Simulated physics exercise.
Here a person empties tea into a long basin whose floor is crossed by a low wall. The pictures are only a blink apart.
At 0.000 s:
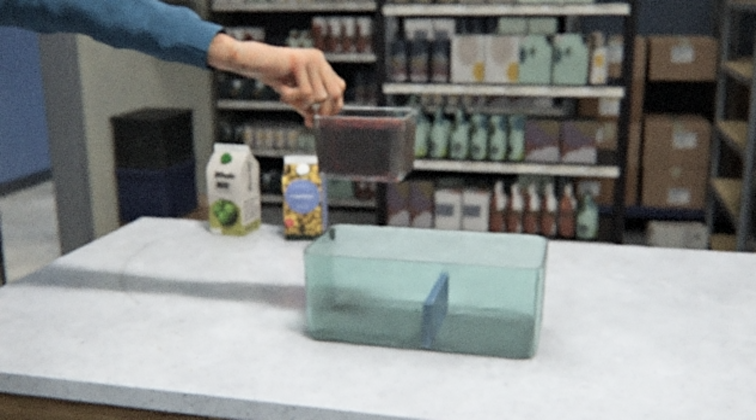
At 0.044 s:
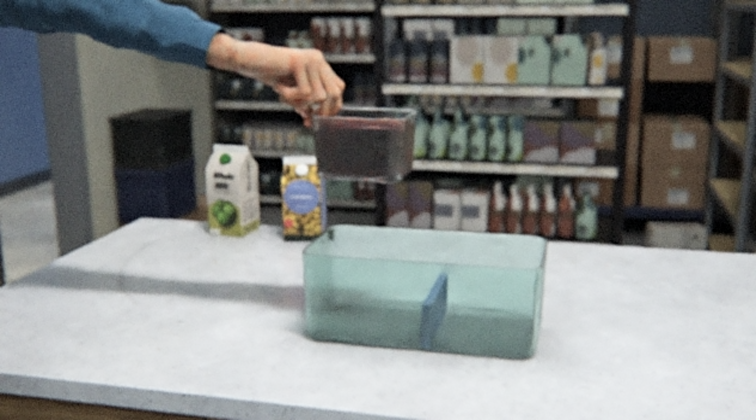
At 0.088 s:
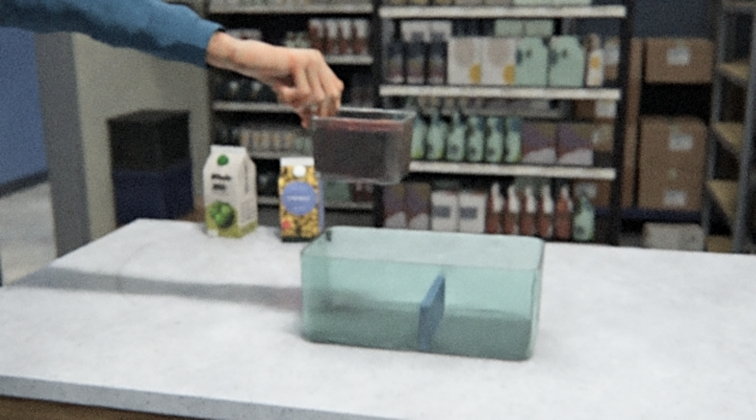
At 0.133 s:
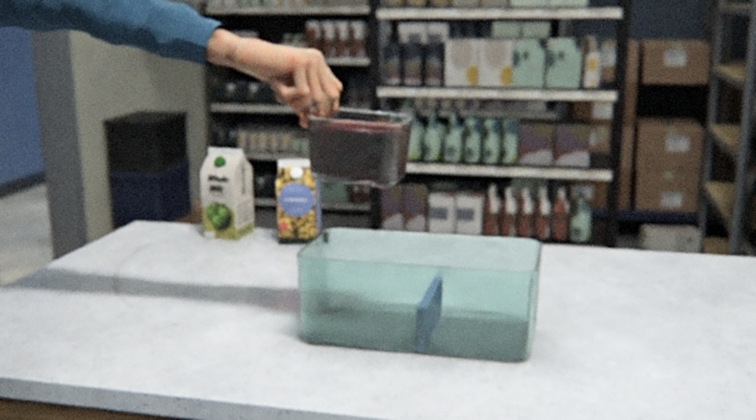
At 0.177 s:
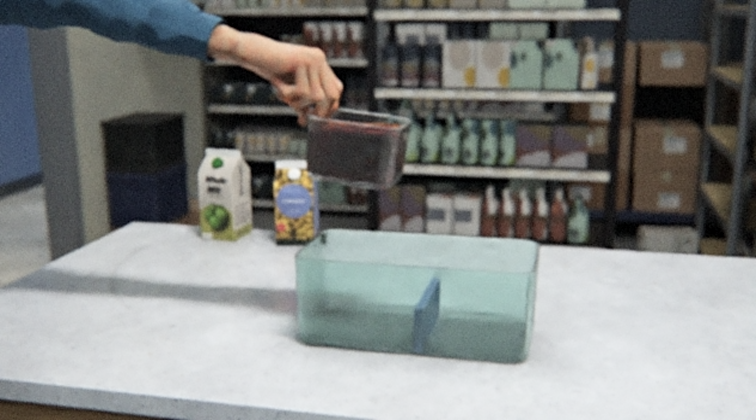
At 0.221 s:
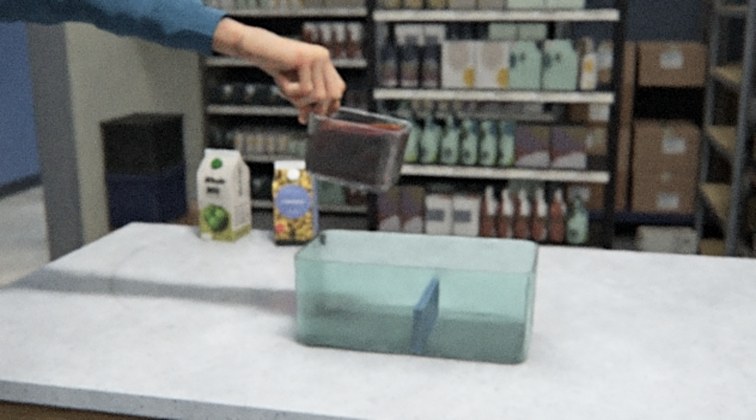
We see a hand holding a small clear container of dark liquid above a greenish basin with a low blue divider, on a pale table near two cartons; the hand then slowly tilts the container slightly to the right.
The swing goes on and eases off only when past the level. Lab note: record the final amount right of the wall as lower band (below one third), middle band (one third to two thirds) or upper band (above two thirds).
I reckon what ends right of the wall tops two thirds.
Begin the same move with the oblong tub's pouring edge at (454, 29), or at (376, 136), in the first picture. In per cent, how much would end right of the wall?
Estimate, in order: 85 and 30 per cent.
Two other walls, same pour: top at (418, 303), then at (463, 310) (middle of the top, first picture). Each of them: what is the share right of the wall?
The first placement gives around 90 percent, the second 55 percent.
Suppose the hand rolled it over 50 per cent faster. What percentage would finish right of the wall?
Roughly 85 in a hundred.
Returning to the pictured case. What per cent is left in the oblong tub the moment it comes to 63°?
It works out to close to 65 percent.
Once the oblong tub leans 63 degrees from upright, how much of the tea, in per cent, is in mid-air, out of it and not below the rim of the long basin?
Around 25 %.
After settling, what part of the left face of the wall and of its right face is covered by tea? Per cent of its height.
The left reads 10 in a hundred and the right 50 in a hundred.
A moment on, the oblong tub is tipped part way and 63 per cent is still to pour, 1 is left of the wall and 9 right of it.
Next, the oblong tub is tipped on its side and 15 per cent is still to pour, 2 is left of the wall and 73 right of it.
Then the oblong tub is tipped on its side and 2 per cent is still to pour, 11 is left of the wall and 85 right of it.
Later the oblong tub is tipped on its side and 0 per cent is still to pour, 14 is left of the wall and 85 right of it.
At rest 14 per cent lies left of the wall, 85 right of it and 1 outside.
